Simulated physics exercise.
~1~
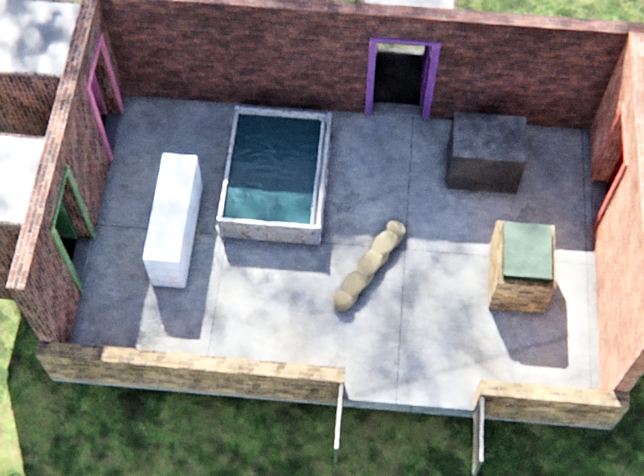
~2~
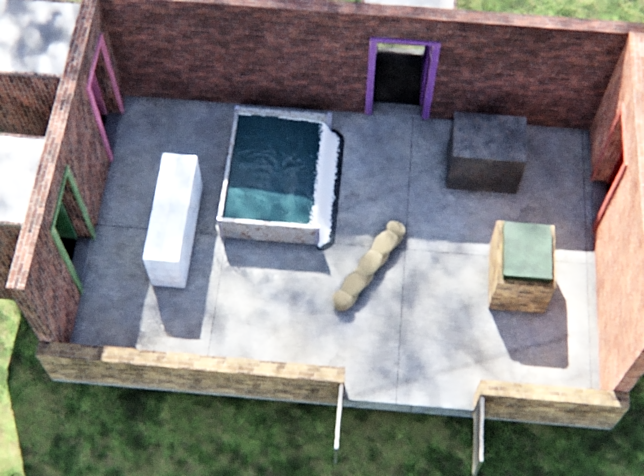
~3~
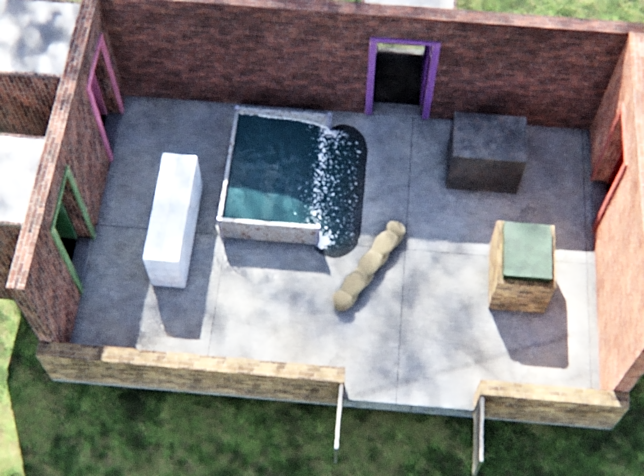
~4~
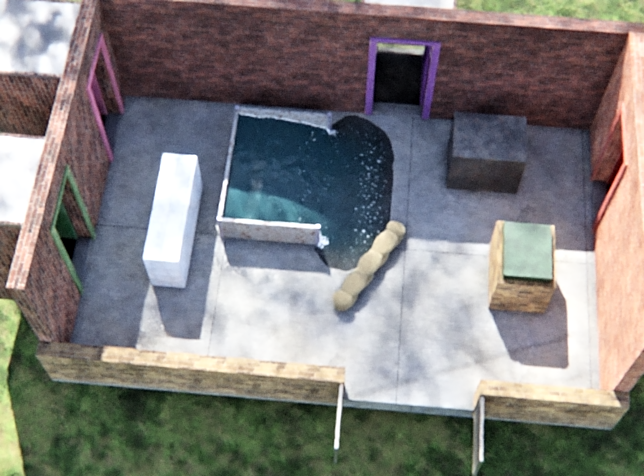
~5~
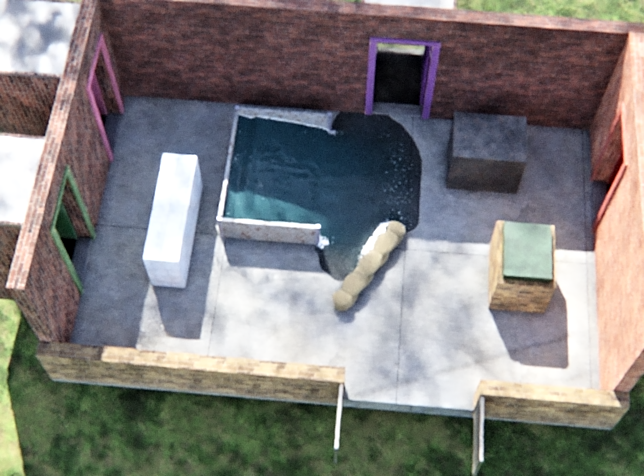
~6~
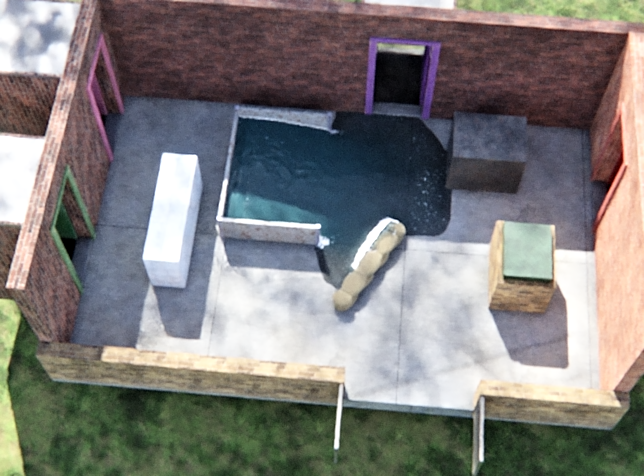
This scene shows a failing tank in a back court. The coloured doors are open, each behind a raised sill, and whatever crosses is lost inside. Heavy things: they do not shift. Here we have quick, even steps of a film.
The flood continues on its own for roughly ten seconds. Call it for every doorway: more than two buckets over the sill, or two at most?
My call: The red door more than two; the green door two at most; the pink door two at most; the purple door more than two.
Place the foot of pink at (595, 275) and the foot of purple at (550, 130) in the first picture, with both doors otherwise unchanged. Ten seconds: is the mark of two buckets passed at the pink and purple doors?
Looking at it, the pink door tops the limit, and the purple door tops the limit.
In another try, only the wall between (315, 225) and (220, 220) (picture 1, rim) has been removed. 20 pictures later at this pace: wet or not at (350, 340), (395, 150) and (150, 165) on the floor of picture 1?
Going in your order, I'd say drenched, then still bare, then still bare.
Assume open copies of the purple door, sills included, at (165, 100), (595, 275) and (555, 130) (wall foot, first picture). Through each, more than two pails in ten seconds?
Well, the first is below the limit, the next is above the limit, and the last is above the limit.
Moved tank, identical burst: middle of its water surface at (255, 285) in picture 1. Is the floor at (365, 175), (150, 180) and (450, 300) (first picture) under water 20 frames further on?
The first spot ends up sodden, the second left untouched and the third sodden.
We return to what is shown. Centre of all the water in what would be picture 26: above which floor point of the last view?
Centre: Close to (407, 202).
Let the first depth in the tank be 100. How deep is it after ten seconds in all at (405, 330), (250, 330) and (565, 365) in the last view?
First 6, next 6, last 6 in a hundred.
A moment on, water covers 20 % of the floor; the red door not reached, the green door not reached, the pink door not reached, the purple door under two buckets in.
Next, water covers 35 % of the floor; the red door under two buckets in, the green door not reached, the pink door not reached, the purple door over two buckets in.
Then, water covers 50 % of the floor; the red door over two buckets in, the green door not reached, the pink door not reached, the purple door far over two buckets in.
Later, water covers 65 % of the floor; the red door far over two buckets in, the green door not reached, the pink door not reached, the purple door far over two buckets in.
In the end, water covers 90 % of the floor; the red door far over two buckets in, the green door wet at the sill, nothing in, the pink door under two buckets in, the purple door far over two buckets in.
